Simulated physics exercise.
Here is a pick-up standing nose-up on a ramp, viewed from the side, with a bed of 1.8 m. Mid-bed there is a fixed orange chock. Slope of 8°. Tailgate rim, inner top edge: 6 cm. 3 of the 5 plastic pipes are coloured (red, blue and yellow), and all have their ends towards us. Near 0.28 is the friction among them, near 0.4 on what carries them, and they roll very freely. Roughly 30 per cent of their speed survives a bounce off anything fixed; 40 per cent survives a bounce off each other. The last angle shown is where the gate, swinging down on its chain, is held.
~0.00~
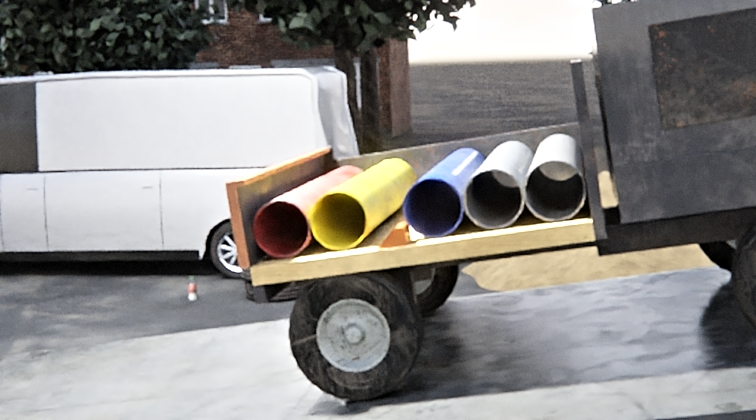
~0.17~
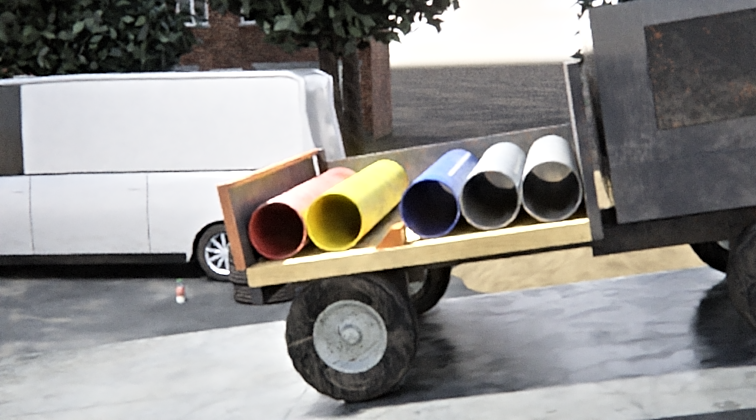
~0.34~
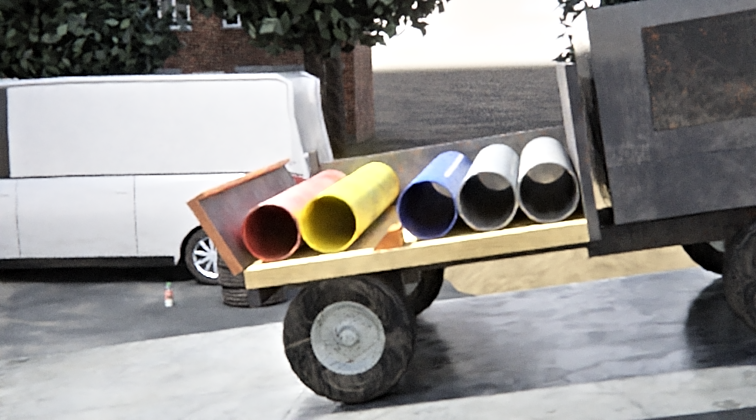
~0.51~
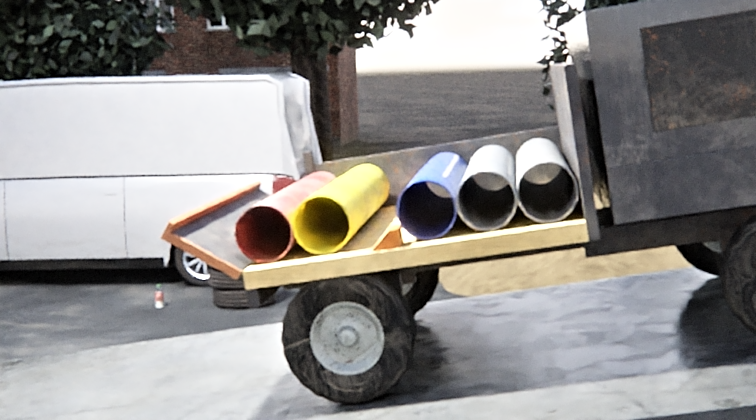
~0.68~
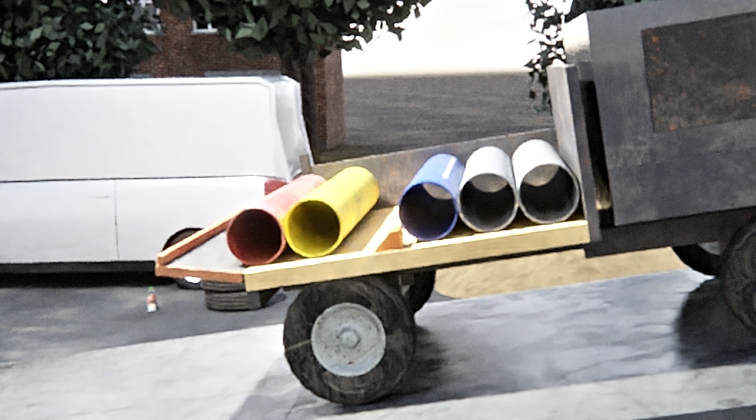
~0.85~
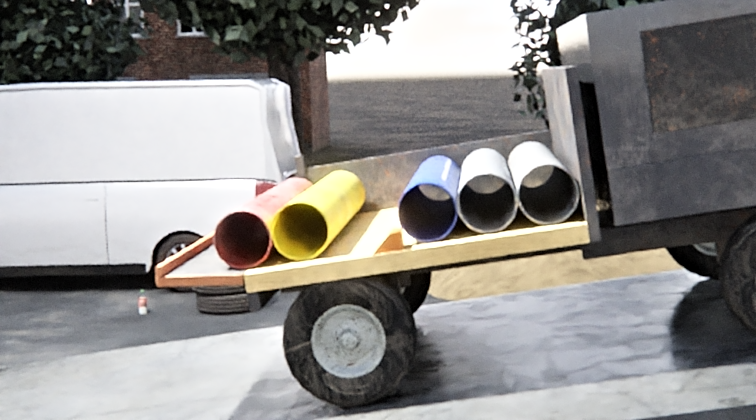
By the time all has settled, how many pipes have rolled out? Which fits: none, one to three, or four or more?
It fits none.
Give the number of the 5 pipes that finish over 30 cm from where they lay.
2.
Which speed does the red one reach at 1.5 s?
Roughly 0.3 m/s.
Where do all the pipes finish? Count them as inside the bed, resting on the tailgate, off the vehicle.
4 - 1 - 0.
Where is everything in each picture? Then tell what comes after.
In the first frame, red (281, 229), blue (433, 208), yellow (338, 221); gate 82° above level, tip at (231, 185); 5 of the 5 make up the bottom layer on the bed.
In the second frame, red (276, 231), blue (429, 209), yellow (334, 222); gate 79° above level, tip at (222, 188).
In the third frame, red (270, 233), blue (427, 210), yellow (328, 224); gate 58° above level, tip at (193, 203).
In the fourth frame, red (263, 234), blue (426, 210), yellow (321, 226); gate 29° above level, tip at (166, 235).
In the fifth frame, red (254, 237), blue (427, 211), yellow (312, 228); gate 6° above level, tip at (160, 270).
In the sixth frame, red (242, 240), blue (427, 212), yellow (300, 232); gate 1° below level, tip at (160, 281).
By 1.5 s, red is on the gate, 30 cm past the hinge, rolling left; blue is on the bed, 100 cm short of the hinge; yellow is on the bed, 5 cm short of the hinge, rolling left; 0 of 5 are out.
By 2.2 s, red is on the gate, 25 cm past the hinge; yellow is on the bed, 5 cm short of the hinge; as before, blue; 0 of 5 are out.
Finally (3.1 s), red is on the gate, 30 cm past the hinge; blue is on the bed, 100 cm short of the hinge; yellow is on the bed, 5 cm short of the hinge; 0 of 5 are out.
